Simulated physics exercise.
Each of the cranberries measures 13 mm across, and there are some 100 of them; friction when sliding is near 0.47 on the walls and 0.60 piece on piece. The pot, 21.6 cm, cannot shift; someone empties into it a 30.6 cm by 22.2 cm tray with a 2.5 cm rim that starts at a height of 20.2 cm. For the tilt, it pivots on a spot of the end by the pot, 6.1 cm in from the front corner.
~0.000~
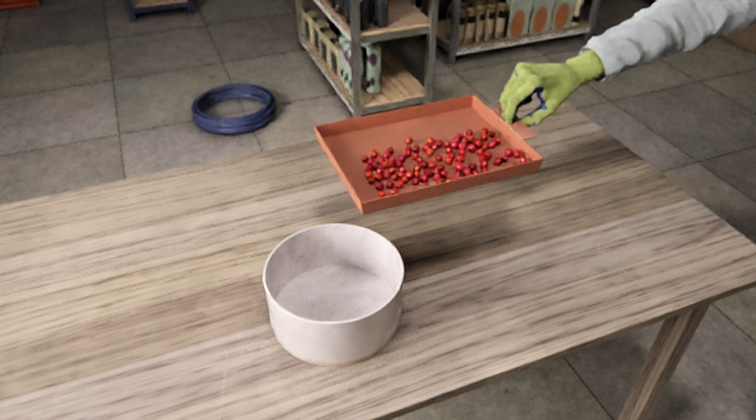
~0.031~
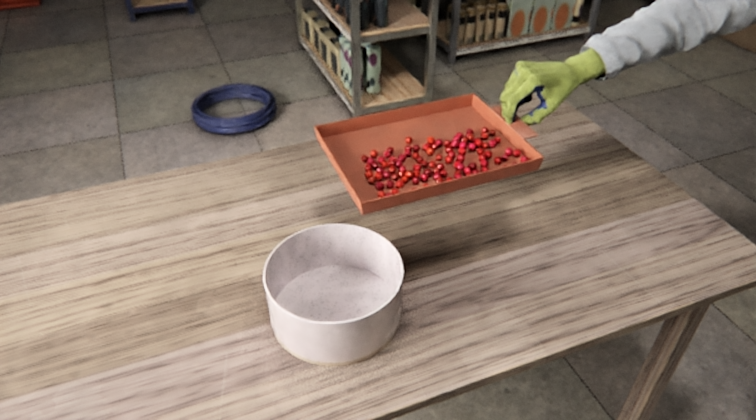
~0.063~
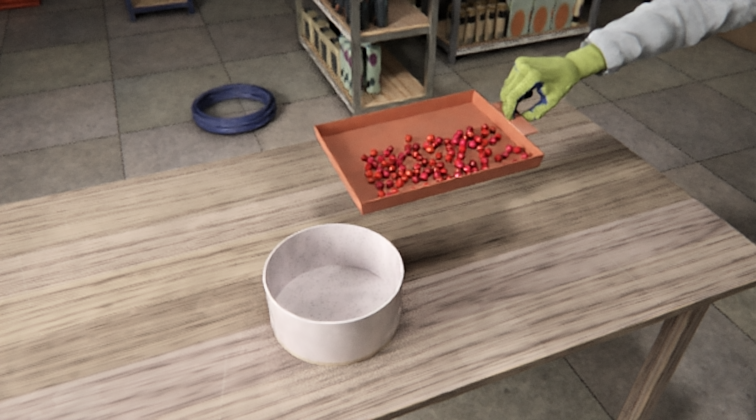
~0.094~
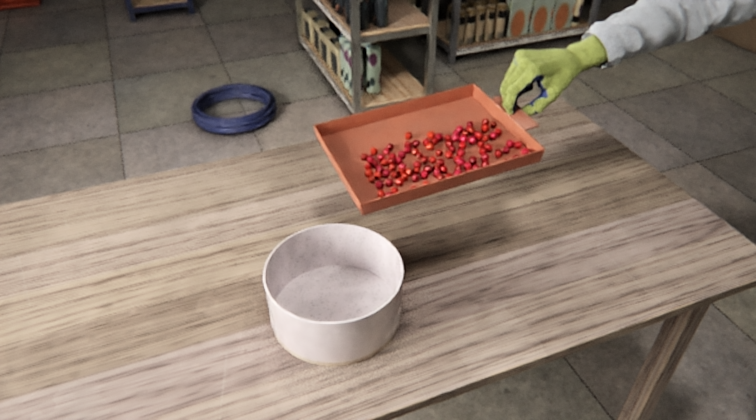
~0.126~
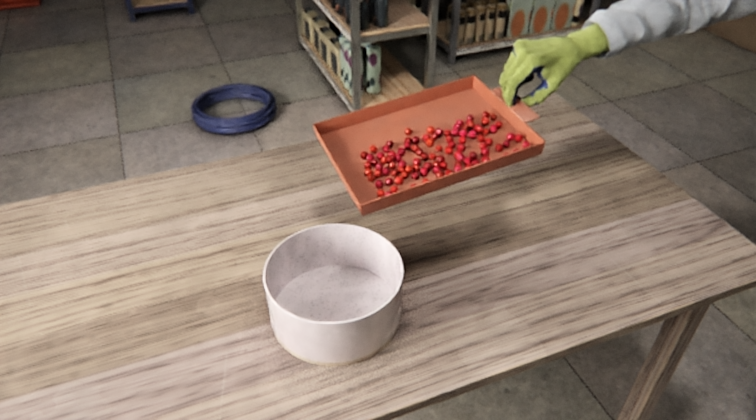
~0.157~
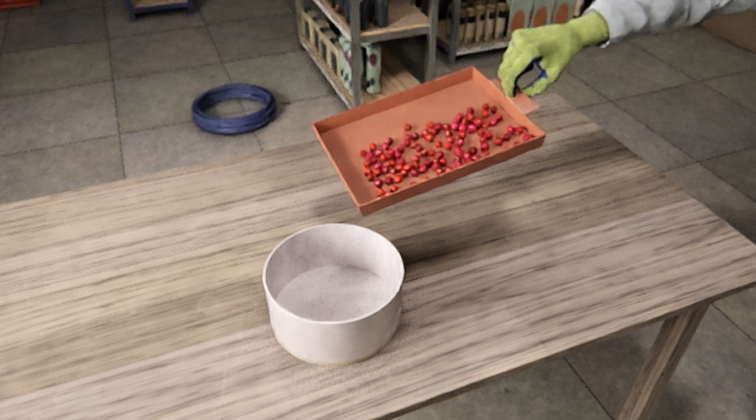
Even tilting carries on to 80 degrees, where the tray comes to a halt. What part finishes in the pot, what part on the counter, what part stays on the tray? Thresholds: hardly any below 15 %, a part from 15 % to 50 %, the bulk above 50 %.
Pot: A fair amount; counter: A little; tray: The main mass.
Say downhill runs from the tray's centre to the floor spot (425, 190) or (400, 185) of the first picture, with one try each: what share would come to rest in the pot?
About 0 per cent on the first try and 30 per cent on the second.
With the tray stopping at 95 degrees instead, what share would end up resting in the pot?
95 percent.
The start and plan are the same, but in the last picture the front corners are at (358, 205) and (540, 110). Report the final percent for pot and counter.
The pot gets 50 and the counter 15.
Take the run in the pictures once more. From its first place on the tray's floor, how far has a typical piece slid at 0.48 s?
Displacement on the tray: Roughly 6 cm.
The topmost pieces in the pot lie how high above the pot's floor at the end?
Roughly 1.5 cm up.
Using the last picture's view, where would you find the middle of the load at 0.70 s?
Around (361, 171).
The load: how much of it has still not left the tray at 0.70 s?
About 100 per cent.
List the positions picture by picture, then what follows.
The first picture shows tray tilt 0 degrees, front corners at (363, 201) and (541, 158); middle of the pieces at (433, 165); pot at (334, 269).
The second picture shows tray tilt 0 degrees, front corners at (363, 201) and (541, 157); middle of the pieces at (433, 164).
The third picture shows tray tilt 2 degrees, front corners at (362, 202) and (541, 153); middle of the pieces at (433, 163).
The fourth picture shows tray tilt 4 degrees, front corners at (362, 202) and (542, 148), lowest corner left front; middle of the pieces at (433, 160).
The fifth picture shows tray tilt 7 degrees, front corners at (361, 203) and (543, 141), lowest corner left front; middle of the pieces at (433, 156).
The sixth picture shows tray tilt 10 degrees, front corners at (360, 204) and (543, 134), lowest corner left front; middle of the pieces at (432, 152); pot at (334, 269). Its pace works out near 105 degrees a second.
After 0.48 s, tilt 44 degrees; the tray holds 100 %, the pot 0 %.
After 0.70 s, tilt 67 degrees; the tray holds 100 %, the pot 0 %.
After 1.03 s, tilt 80 degrees; the tray holds 70 %, the pot 20 %.
By 1.8 s all is still; pot 30 %, counter 5 %, tray 65 %.
